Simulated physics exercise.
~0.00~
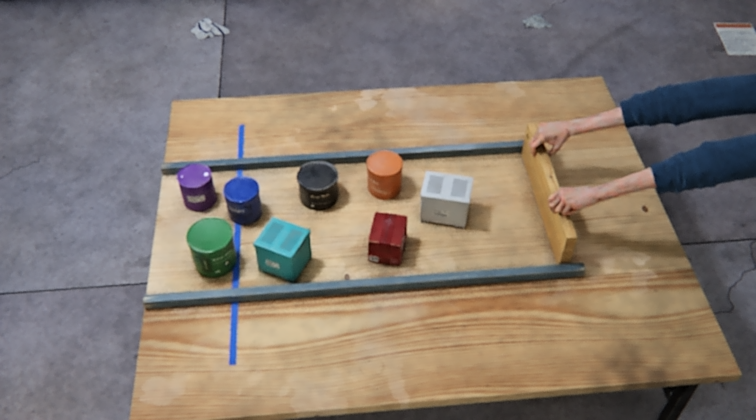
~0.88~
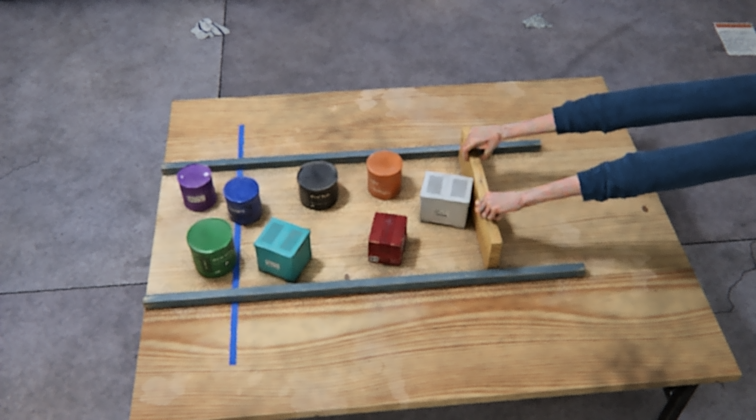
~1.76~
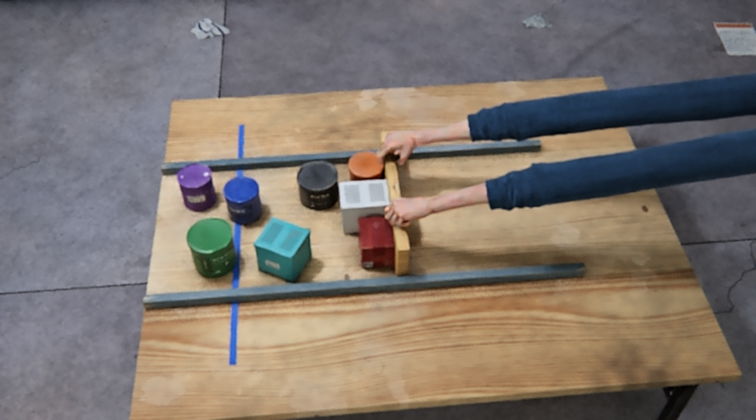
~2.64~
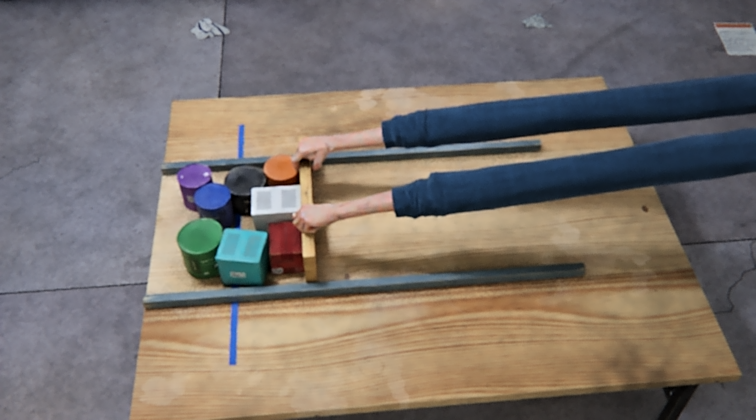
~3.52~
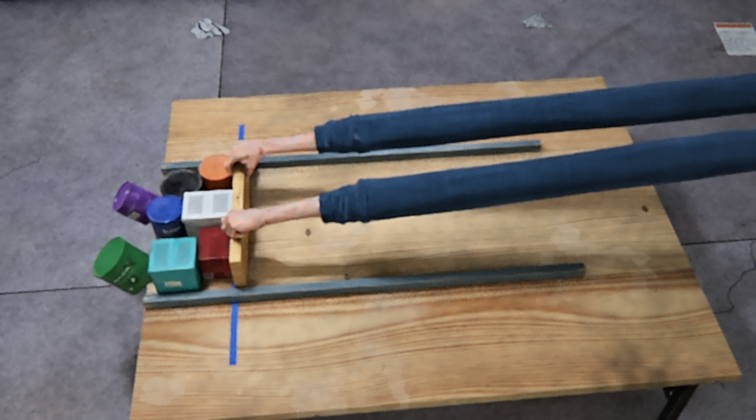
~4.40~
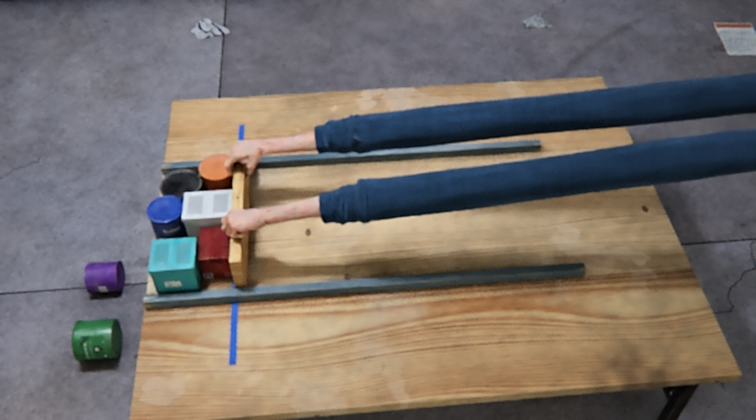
Two hands push a plank left, sliding containers until purple and green ones fall off.
